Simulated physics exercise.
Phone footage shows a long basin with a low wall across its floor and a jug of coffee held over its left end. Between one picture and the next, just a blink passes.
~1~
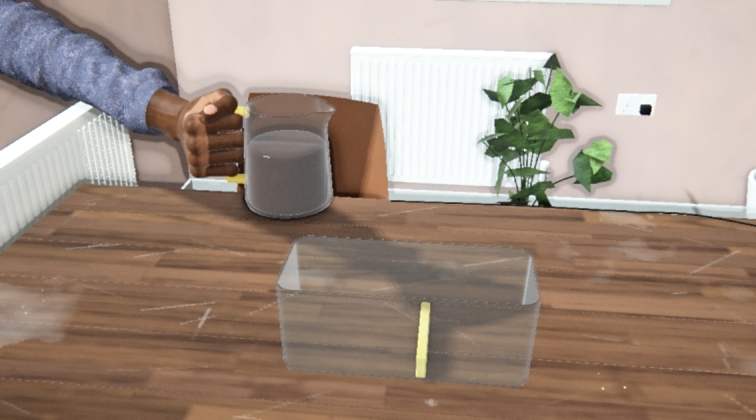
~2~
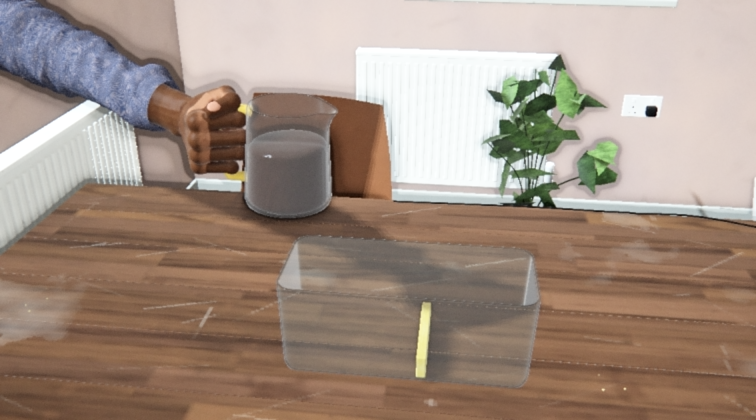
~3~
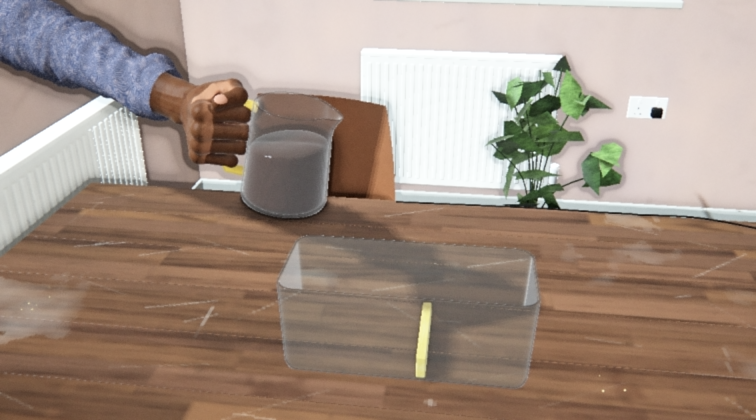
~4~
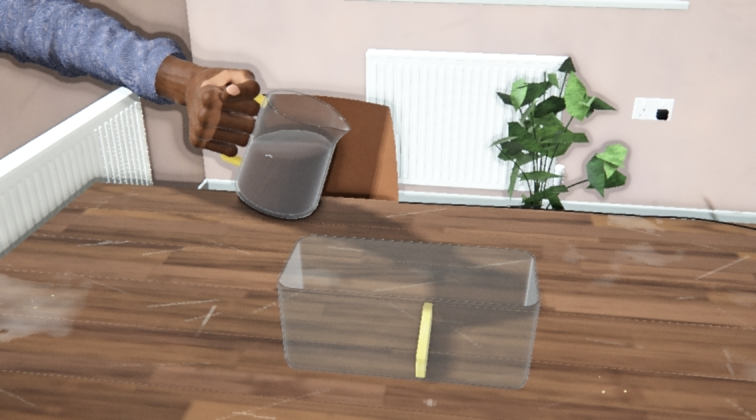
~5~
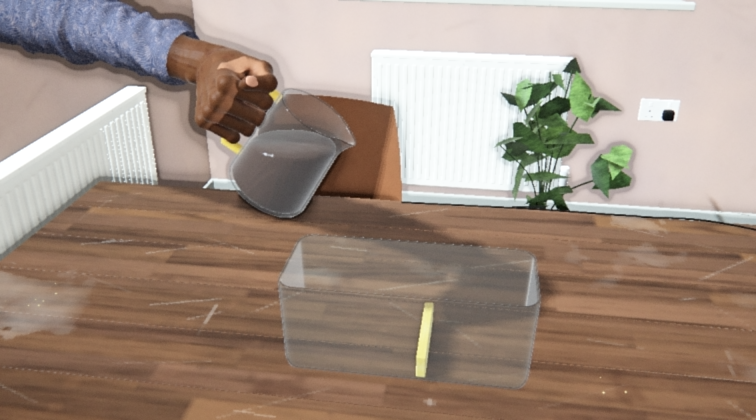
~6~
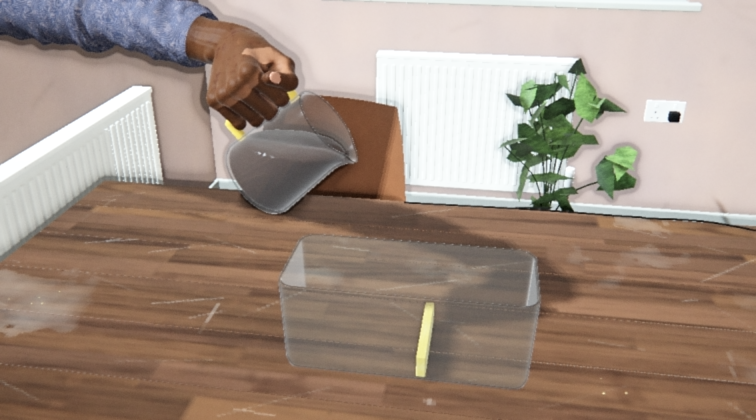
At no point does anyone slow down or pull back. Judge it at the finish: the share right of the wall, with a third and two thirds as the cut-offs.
At the finish, the right of the wall has under a third.
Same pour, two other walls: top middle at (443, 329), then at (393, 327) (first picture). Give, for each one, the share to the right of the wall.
In turn 10 and 60 in a hundred.
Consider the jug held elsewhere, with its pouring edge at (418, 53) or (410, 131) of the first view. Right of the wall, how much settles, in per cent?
About 65 % the first time, about 85 % the second.
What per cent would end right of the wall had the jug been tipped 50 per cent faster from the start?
I'd say close to 15 %.
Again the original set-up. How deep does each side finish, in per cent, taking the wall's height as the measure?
On the left it sits near 70, while on the right it sits near 10.
A moment on, the jug is tipped right over and 61 per cent is still to pour, 10 is left of the wall and 0 right of it.
Next, the jug is tipped right over and 16 per cent is still to pour, 66 is left of the wall and 1 right of it.
Then the jug is tipped right over and 2 per cent is still to pour, 80 is left of the wall and 5 right of it.
Later the jug is tipped right over and 0 per cent is still to pour, 84 is left of the wall and 8 right of it.
In the end 83 per cent lies left of the wall, 9 right of it and 8 outside.
